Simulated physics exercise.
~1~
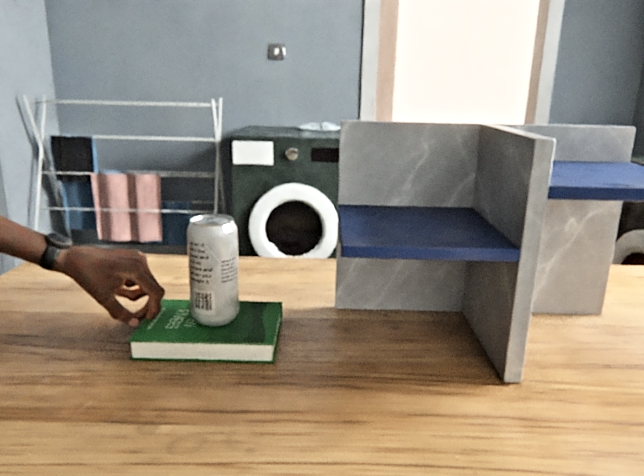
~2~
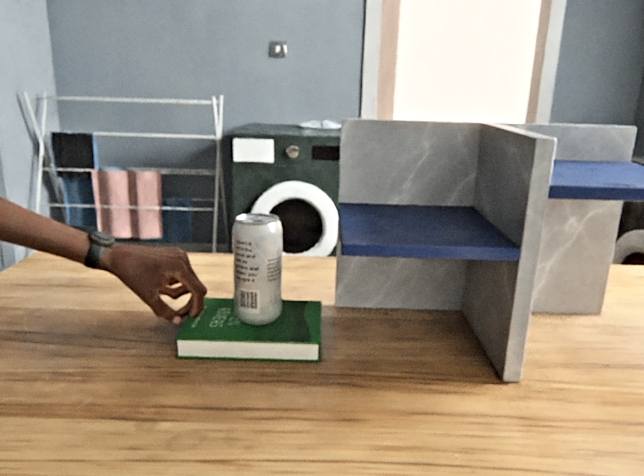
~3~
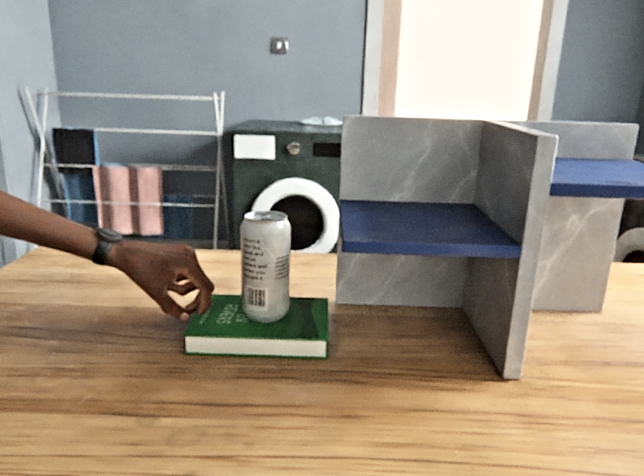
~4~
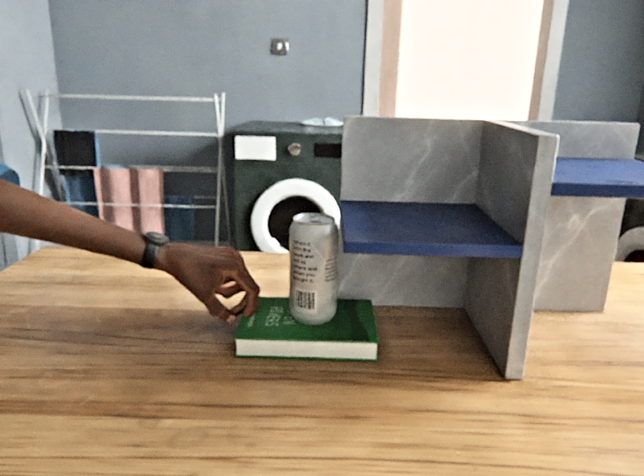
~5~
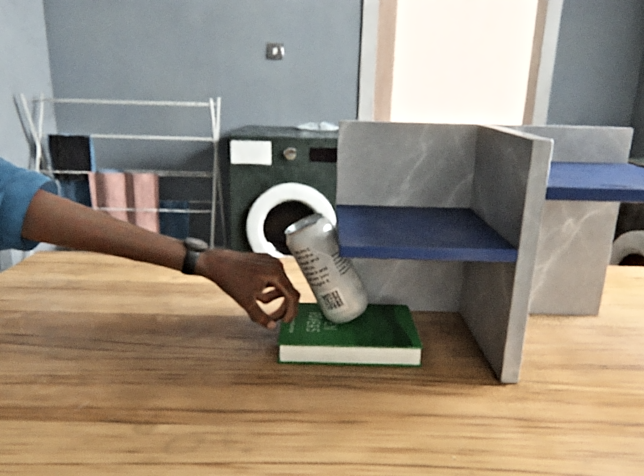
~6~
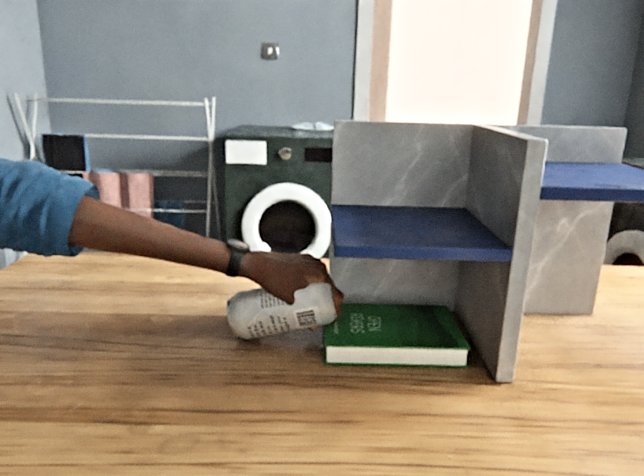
At first, a hand rests at the left end of a green book lying on a wooden table, with a white can standing upright on top. The hand pushes the book to the right, toward a grey stand with a low blue shelf, and the can rides along with it. As the book nears the space under the shelf, the can meets the shelf's edge and begins to tilt. The book keeps sliding while the can leans back to the left, toward the hand. Finally, the book is beneath the shelf, and the can, knocked off its spot, lies on its side by the book's left end, under the hand.
